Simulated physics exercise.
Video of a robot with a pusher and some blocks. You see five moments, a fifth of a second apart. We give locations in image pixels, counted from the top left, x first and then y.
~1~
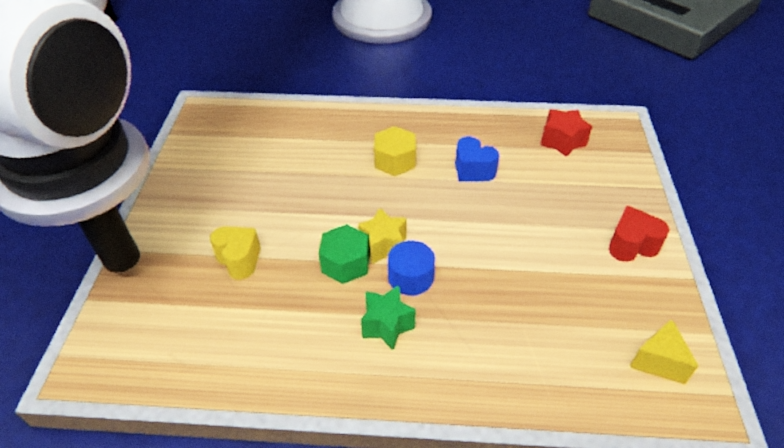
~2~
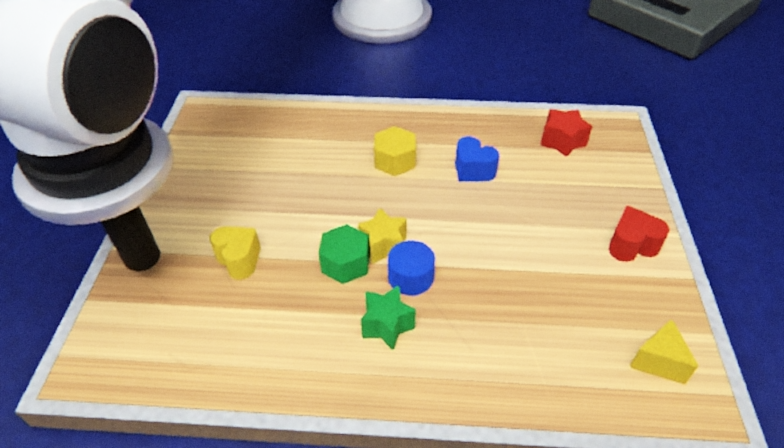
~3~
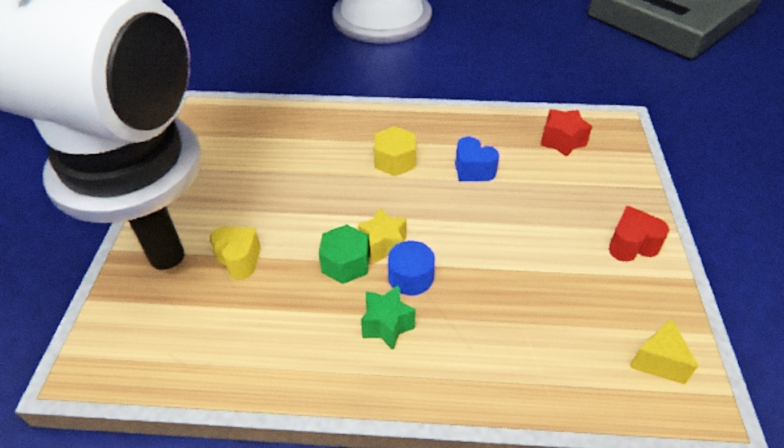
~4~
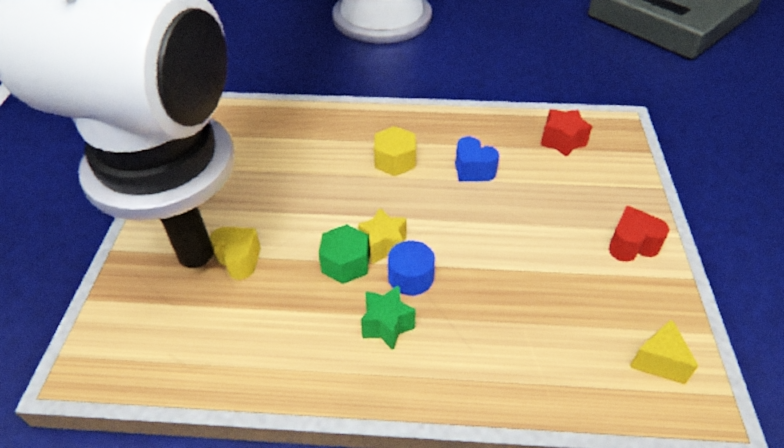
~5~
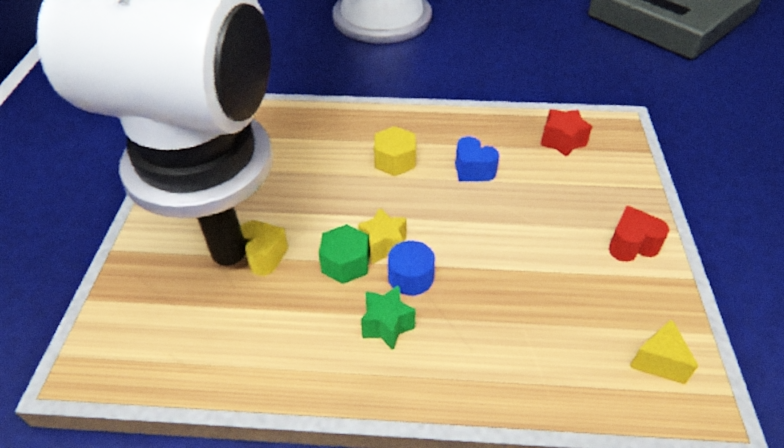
To begin with, a robot arm holds a black pusher near the left edge of a wooden board scattered with coloured blocks. The pusher glides right across the board to the yellow heart, then nudges it a short way right towards the green hexagonal block, while the other blocks stay still.
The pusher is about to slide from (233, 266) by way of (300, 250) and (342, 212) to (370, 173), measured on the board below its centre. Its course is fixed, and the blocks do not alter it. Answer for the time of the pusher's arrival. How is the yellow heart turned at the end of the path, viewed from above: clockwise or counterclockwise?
It is turned clockwise.
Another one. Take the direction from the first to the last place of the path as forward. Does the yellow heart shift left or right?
The shift goes right.
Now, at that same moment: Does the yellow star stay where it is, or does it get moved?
It shifts position.
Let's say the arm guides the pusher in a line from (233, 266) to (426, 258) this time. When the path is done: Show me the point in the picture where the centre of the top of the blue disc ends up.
At the end it should sit near (479, 289).
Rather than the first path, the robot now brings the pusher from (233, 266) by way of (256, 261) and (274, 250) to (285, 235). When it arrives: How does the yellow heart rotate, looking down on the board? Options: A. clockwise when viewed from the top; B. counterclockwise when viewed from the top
The correct letter is A.
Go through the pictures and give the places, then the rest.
The first frame shows pusher's lower end at (122, 259); yellow heart at (233, 240); green hexagonal block at (344, 243); yellow star at (383, 226); yellow hexagonal block at (395, 140).
The second frame shows pusher at (143, 258); blocks still.
The third frame shows pusher at (167, 257); blocks still.
The fourth frame shows pusher at (196, 255); blocks still.
The fifth frame shows pusher at (229, 253); yellow heart at (260, 236); green hexagonal block at (344, 243); yellow star at (383, 226); yellow hexagonal block at (395, 140).
What follows on the original path. One third of the way, pusher at (298, 236); yellow heart at (327, 218); green hexagonal block at (357, 244), turned 30° clockwise; yellow star at (394, 225).
Two thirds of the way, pusher at (341, 198); yellow heart at (371, 193), turned 30° clockwise; green hexagonal block at (361, 245), turned 40° clockwise; yellow star at (395, 225).
At the end, pusher at (369, 159); yellow heart at (377, 188), turned 55° clockwise; green hexagonal block at (361, 245), turned 40° clockwise; yellow star at (395, 225); yellow hexagonal block at (399, 138).
